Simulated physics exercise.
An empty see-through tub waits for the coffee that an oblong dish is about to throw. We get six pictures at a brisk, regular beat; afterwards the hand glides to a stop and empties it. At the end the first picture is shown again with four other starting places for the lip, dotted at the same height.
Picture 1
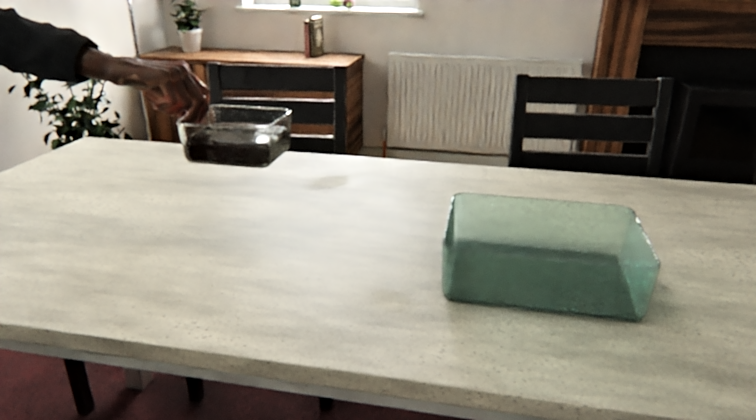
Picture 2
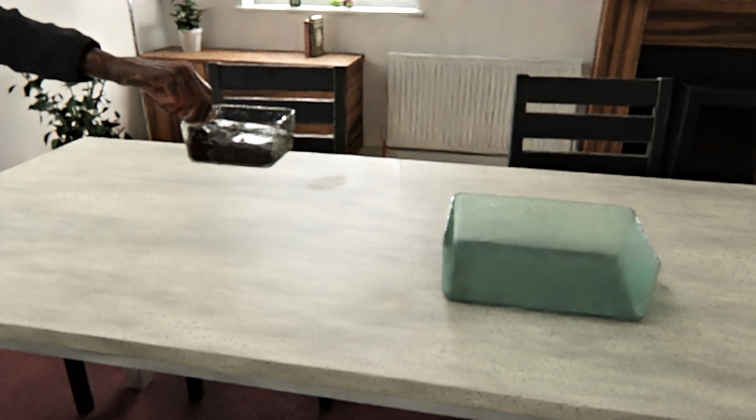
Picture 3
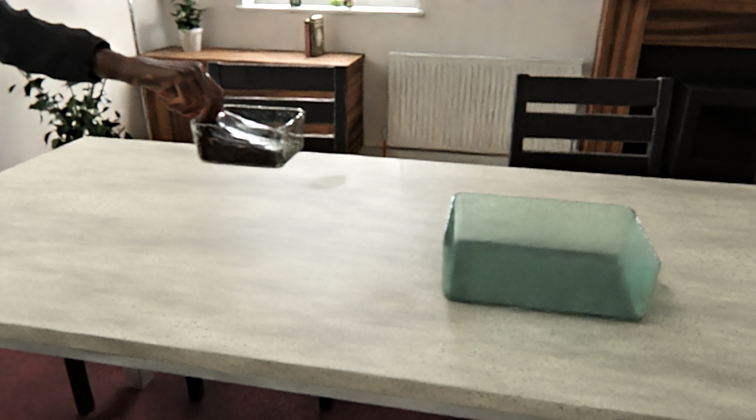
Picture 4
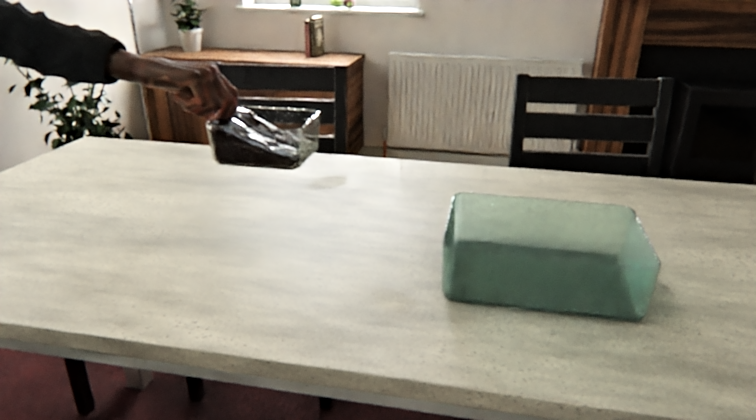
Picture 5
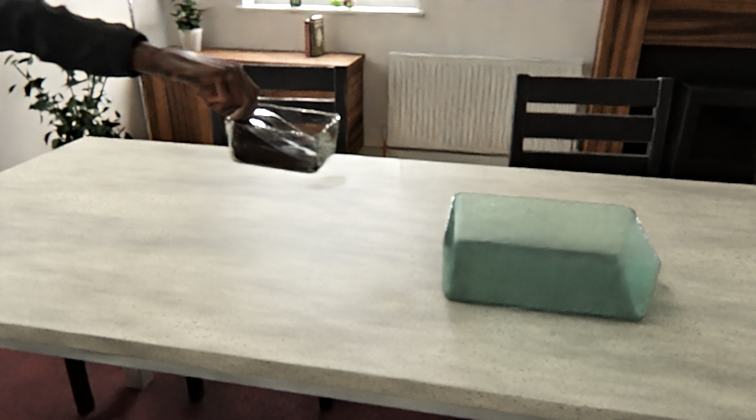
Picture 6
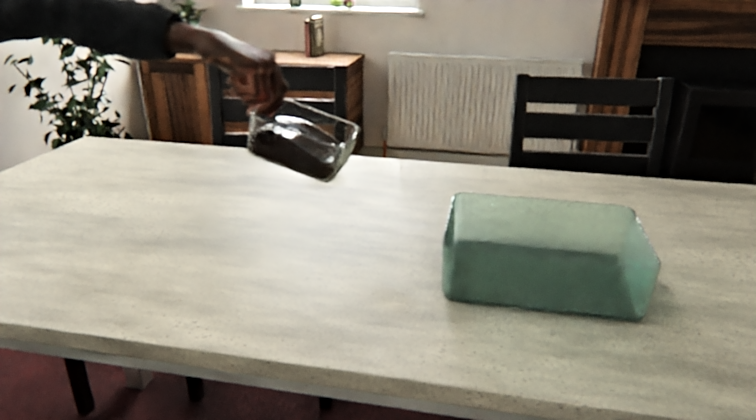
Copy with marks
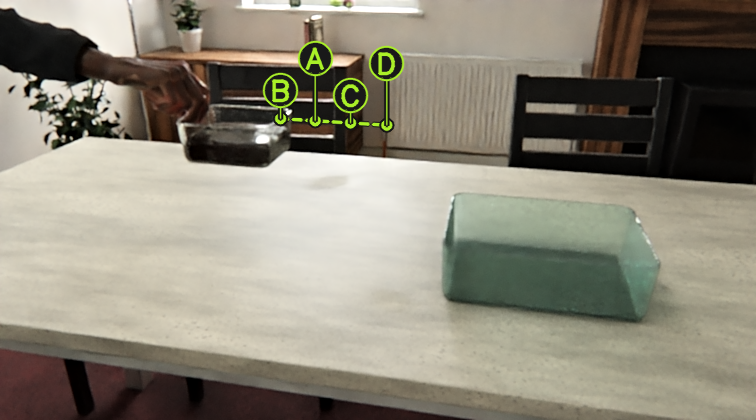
To begin with, a hand at the left holds an oblong glass dish of dark coffee upright near the far edge of a pale table, with an empty greenish see-through tub at the right. The hand carries the dish a short way rightward, the liquid sloshing inside, then tilts its right end downward.
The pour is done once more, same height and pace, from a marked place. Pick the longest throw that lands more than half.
I would pick place A.
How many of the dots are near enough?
Three of the four.
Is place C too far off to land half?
No.
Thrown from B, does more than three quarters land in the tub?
No, less.
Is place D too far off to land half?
No, that is safe.
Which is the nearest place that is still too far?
The answer is B.
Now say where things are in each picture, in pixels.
The first picture shows upright, lip at (279, 118); tub from (442, 296) to (644, 319); nothing has left yet.
The second picture shows upright, lip at (283, 118); nothing has left yet.
The third picture shows upright, lip at (293, 119); nothing has left yet.
The fourth picture shows upright, lip at (309, 120); nothing has left yet.
The fifth picture shows tipped about 5°, lip at (330, 125); nothing has left yet.
The sixth picture shows tipped about 17°, lip at (352, 137); nothing has left yet.
On the marked copy, A at (315, 120); B at (280, 118); C at (350, 123); D at (386, 125).
For place A, about 69 % lands in the tub, 25 % falls short and 7 % goes beside or beyond.
For place B, about 33 % lands in the tub, 63 % falls short and 4 % goes beside or beyond.
For place C, about 83 % lands in the tub, 10 % falls short and 7 % goes beside or beyond.
For place D, about 87 % lands in the tub, 3 % falls short and 10 % goes beside or beyond.
